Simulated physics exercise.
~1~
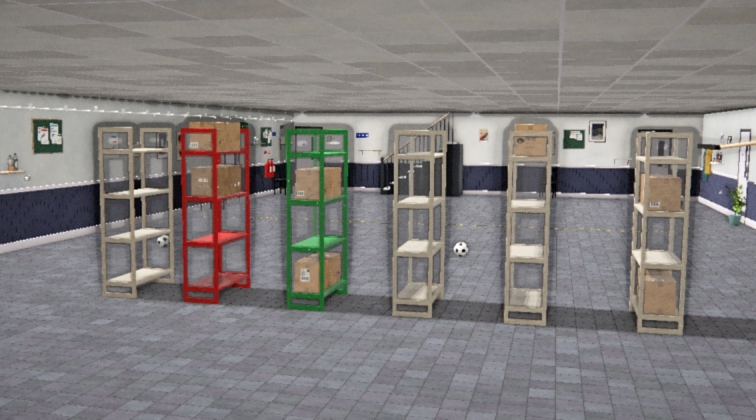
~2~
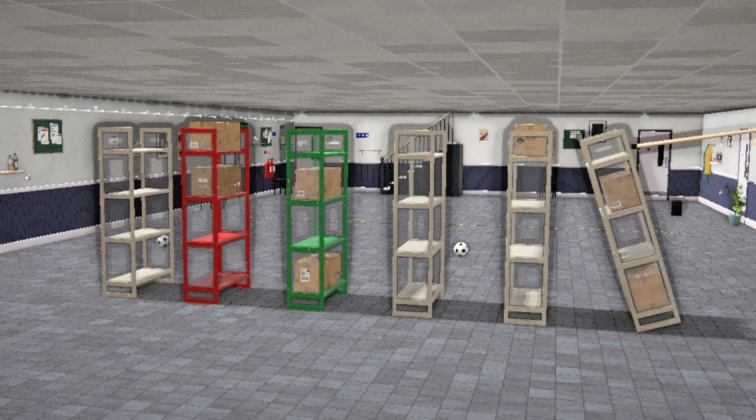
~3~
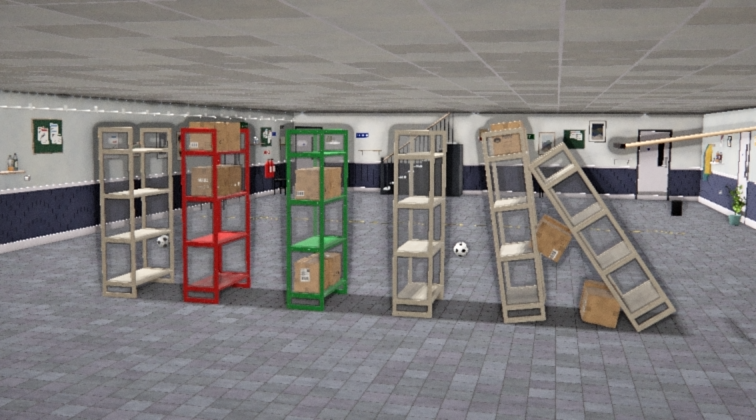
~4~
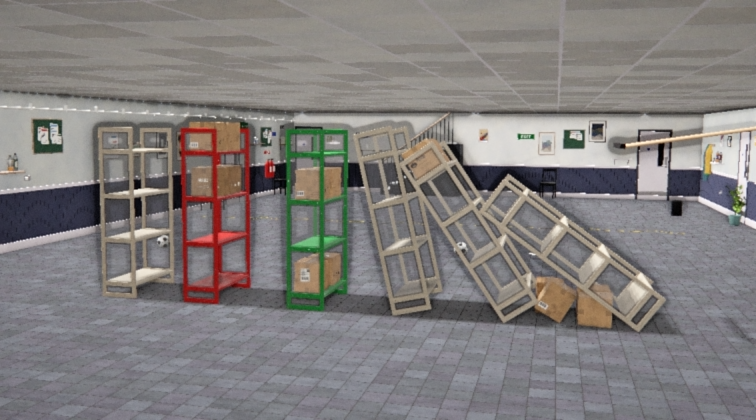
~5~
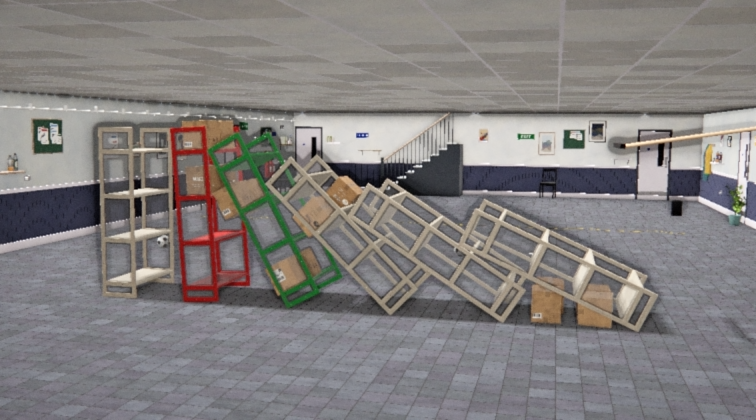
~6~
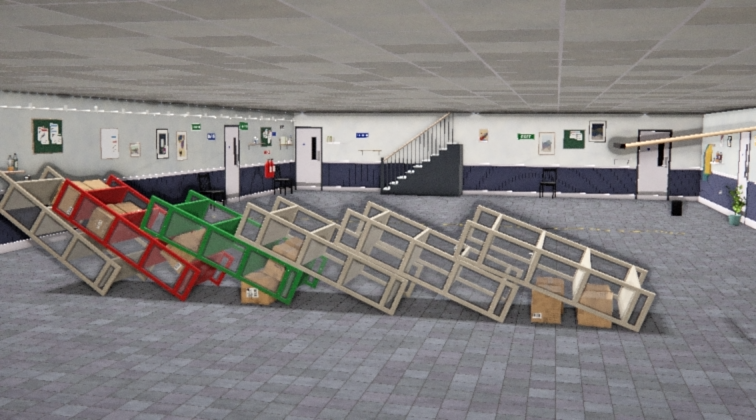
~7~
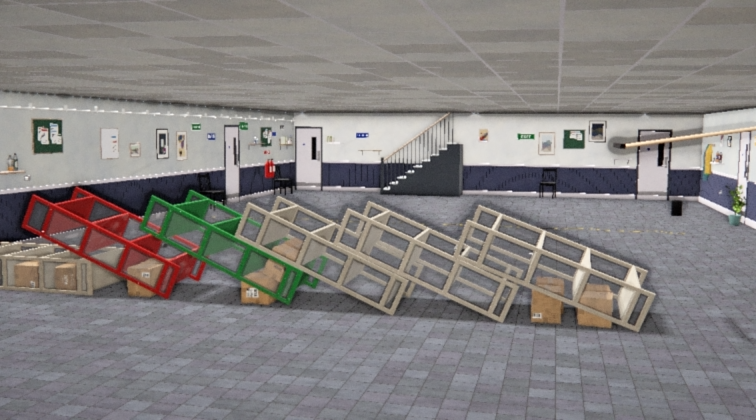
A row of six shelving units topples leftward one after another, spilling boxes until none stands.
